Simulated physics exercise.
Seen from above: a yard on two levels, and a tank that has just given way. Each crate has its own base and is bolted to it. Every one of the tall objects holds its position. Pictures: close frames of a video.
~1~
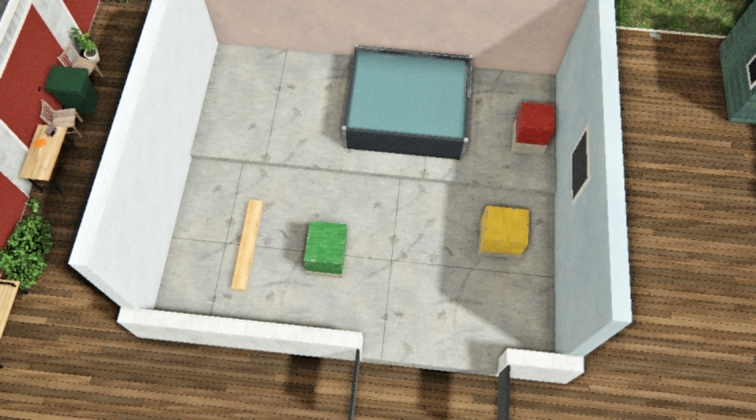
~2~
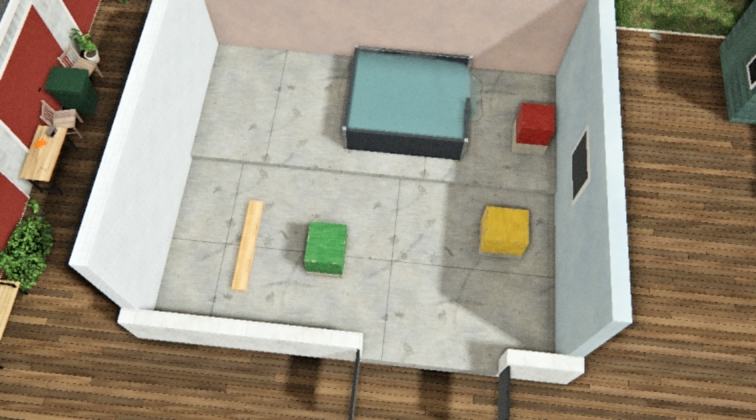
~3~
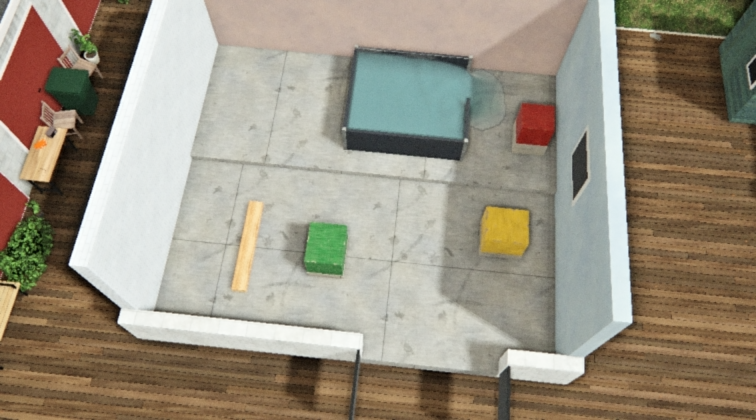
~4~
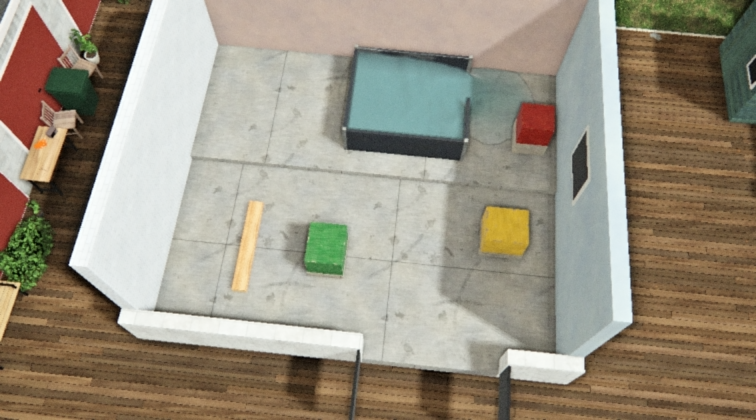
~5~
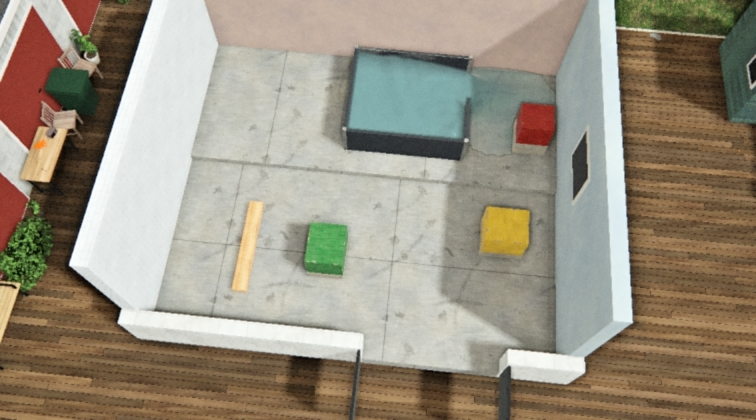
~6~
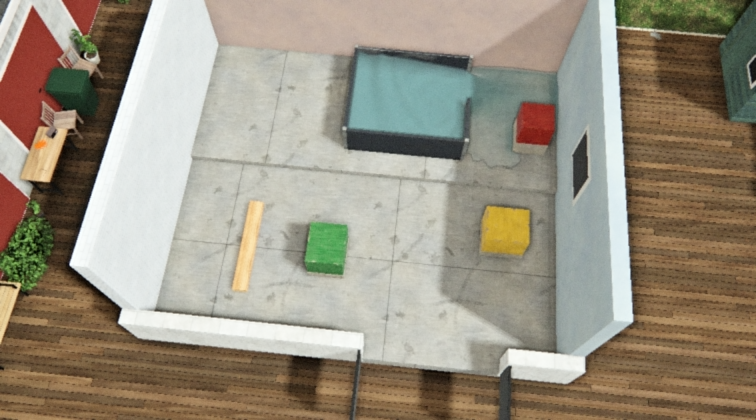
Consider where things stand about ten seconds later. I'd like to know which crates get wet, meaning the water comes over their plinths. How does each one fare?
The red crate does get wet. The yellow crate does get wet. The green crate does not get wet.
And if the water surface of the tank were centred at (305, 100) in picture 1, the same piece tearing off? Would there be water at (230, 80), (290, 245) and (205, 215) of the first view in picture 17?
Taking the three spots in order: Bare, bare, bare.
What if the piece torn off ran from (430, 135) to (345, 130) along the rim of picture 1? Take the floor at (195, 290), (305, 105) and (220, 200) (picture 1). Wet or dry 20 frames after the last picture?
Drenched; spared; drenched.
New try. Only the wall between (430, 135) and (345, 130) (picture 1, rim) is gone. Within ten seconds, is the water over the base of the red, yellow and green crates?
Well, red stays clear and yellow stays clear, but green is doused.
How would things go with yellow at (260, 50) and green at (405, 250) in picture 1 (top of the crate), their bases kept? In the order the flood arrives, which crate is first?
My guess is the red crate.
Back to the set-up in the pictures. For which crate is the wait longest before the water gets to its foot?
Crate: The green one.
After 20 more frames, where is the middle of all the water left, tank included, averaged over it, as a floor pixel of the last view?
(461, 128).
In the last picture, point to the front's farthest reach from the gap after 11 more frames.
Roughly at (554, 292).
A moment on, water covers 10 % of the floor; the red crate water round its plinth, the yellow crate not reached, the green crate not reached.
Next, water covers 20 % of the floor; the red crate water round its plinth, the yellow crate water round its plinth, the green crate not reached.
Then, water covers 30 % of the floor; the red crate water round its plinth, the yellow crate water round its plinth, the green crate not reached.
Later, water covers 60 % of the floor; the red crate water round its plinth, the yellow crate water round its plinth, the green crate water round its plinth.
In the end, water covers 85 % of the floor; the red crate was topped, the yellow crate was topped, the green crate stayed above the water.
